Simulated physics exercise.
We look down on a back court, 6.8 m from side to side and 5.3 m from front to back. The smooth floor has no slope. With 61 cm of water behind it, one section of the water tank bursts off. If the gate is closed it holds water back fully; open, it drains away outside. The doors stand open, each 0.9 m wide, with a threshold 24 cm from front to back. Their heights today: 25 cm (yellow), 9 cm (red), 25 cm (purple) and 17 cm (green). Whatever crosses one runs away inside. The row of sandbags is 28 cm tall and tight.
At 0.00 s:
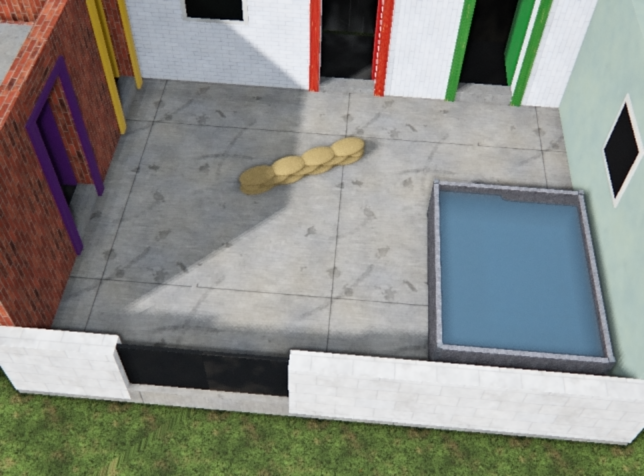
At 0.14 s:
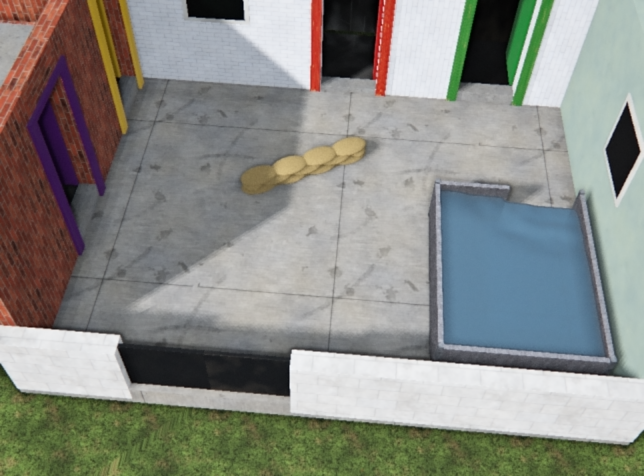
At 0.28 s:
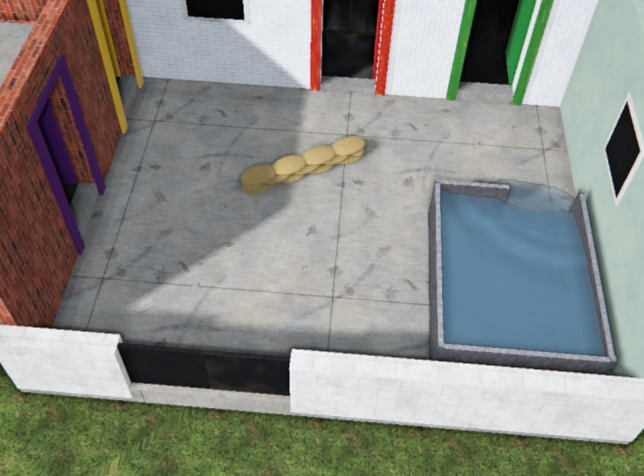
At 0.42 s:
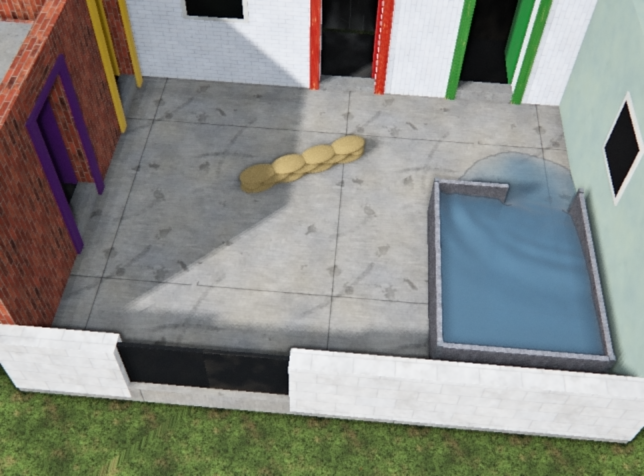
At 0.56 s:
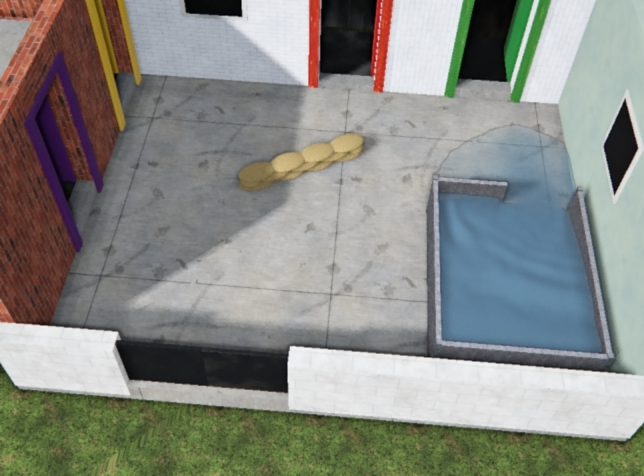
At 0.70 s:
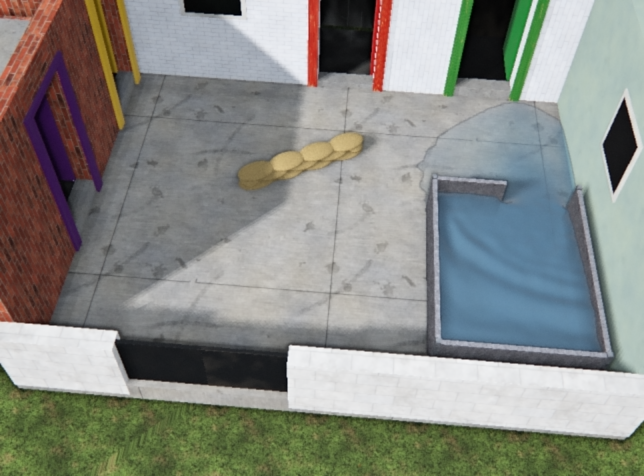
Water pours through a gap in the tank's far side and spreads across the floor.
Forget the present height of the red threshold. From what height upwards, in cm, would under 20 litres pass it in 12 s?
Close to 5 cm is just enough.
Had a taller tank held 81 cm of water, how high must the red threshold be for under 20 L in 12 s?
Then roughly 7.0 cm.
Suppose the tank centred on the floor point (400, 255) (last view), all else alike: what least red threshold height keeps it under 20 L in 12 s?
About 12.0 cm.
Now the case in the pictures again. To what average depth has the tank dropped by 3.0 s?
About 32 cm.
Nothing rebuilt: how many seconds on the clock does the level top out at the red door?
Near 2.8 s.
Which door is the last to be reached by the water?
Last comes the purple one.
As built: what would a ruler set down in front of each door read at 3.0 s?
In cm: Yellow 0, red 10, purple 0, green 30.
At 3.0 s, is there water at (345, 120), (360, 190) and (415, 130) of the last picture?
In that order: Flooded, not reached, wet.
After 1.4 s water covers 15 % of the floor, deepest (48 cm) near (550, 105); it has not reached the red door.
After 3.0 s water covers 30 % of the floor, deepest (34 cm) near (527, 103); 10 cm at the red door, 0 litres in over its 9 cm threshold.
After 12.0 s water covers 95 % of the floor, deepest (12 cm) near (415, 390); 5 cm at the red door, 1 litre in over its 9 cm threshold.
At the red door as built, the water arrived by 1.9 s and peaked near 10 cm at 2.8 s.
With a threshold of 4.5 cm, 29 litres would have come in within the 12 s; with 6 cm, 13 litres. So under 20 litres takes about 5 cm.
